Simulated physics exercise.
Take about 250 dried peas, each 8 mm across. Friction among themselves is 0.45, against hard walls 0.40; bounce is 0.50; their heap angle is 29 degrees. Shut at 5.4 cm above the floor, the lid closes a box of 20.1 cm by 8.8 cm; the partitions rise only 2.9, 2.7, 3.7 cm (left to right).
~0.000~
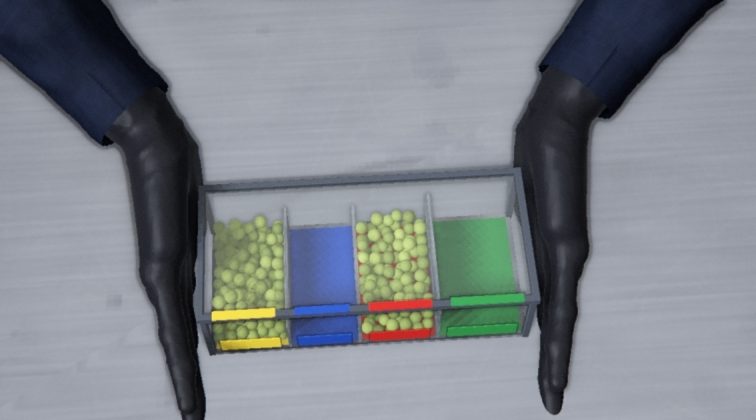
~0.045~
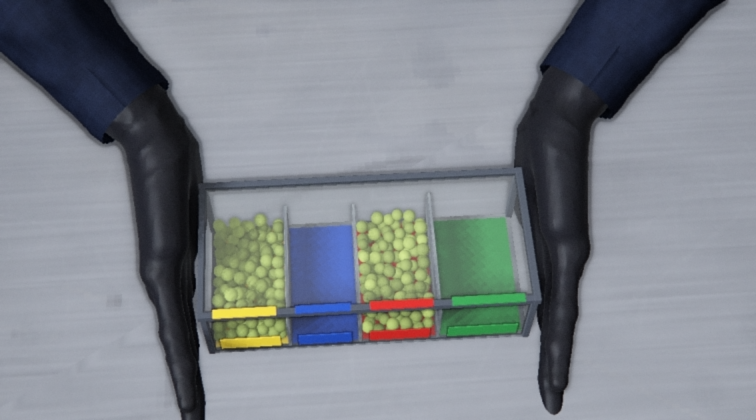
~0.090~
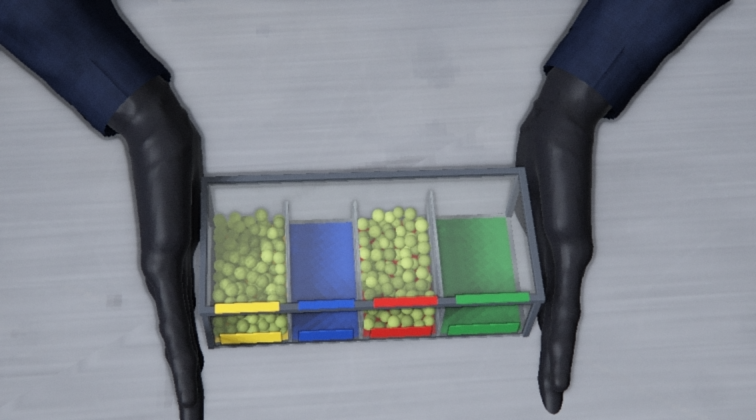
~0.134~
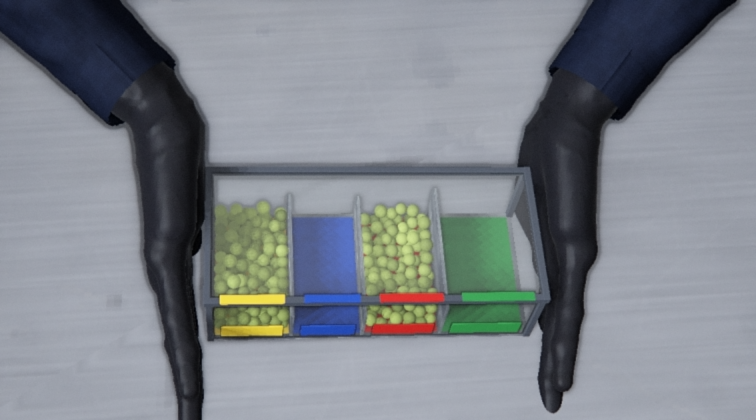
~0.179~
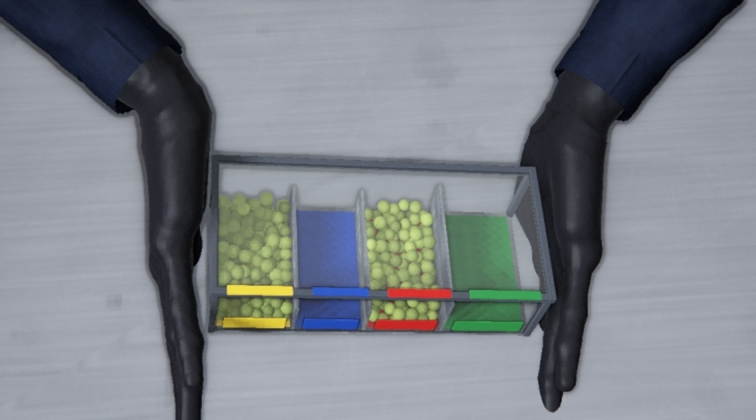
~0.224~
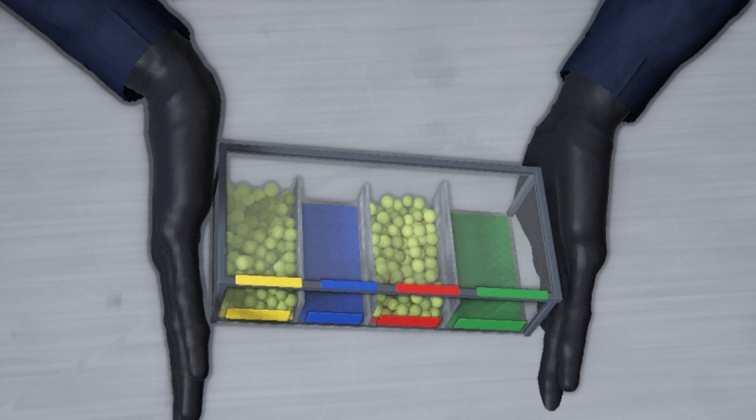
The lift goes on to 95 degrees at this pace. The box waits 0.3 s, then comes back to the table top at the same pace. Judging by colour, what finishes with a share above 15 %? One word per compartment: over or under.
Red over, blue under, green over, yellow under.
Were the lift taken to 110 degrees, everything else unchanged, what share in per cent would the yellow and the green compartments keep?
Yellow 0 %, green 45 %.
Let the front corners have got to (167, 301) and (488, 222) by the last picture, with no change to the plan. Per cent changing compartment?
Roughly 40 per cent.
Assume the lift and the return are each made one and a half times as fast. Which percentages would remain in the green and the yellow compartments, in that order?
Green 40 %, yellow 0 %.
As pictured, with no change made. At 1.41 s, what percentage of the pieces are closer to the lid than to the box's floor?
I'd put it at some 60 percent.
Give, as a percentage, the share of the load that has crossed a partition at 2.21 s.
Close to 60 in a hundred.
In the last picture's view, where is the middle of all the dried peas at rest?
Somewhere around (425, 270) in the final frame.
After 1.41 s, tilt 95 degrees; red 55 %, blue 10 %, green 25 %, yellow 15 %.
Then, at 2.21 s, tilt 49 degrees; red 50 %, green 45 %, yellow 5 %.
After 3.02 s, tilt 0 degrees; red 45 %, green 50 %, yellow 5 %.
In the end, at 3.7 s, red 45 %, blue 0 %, green 50 %, yellow 5 %.
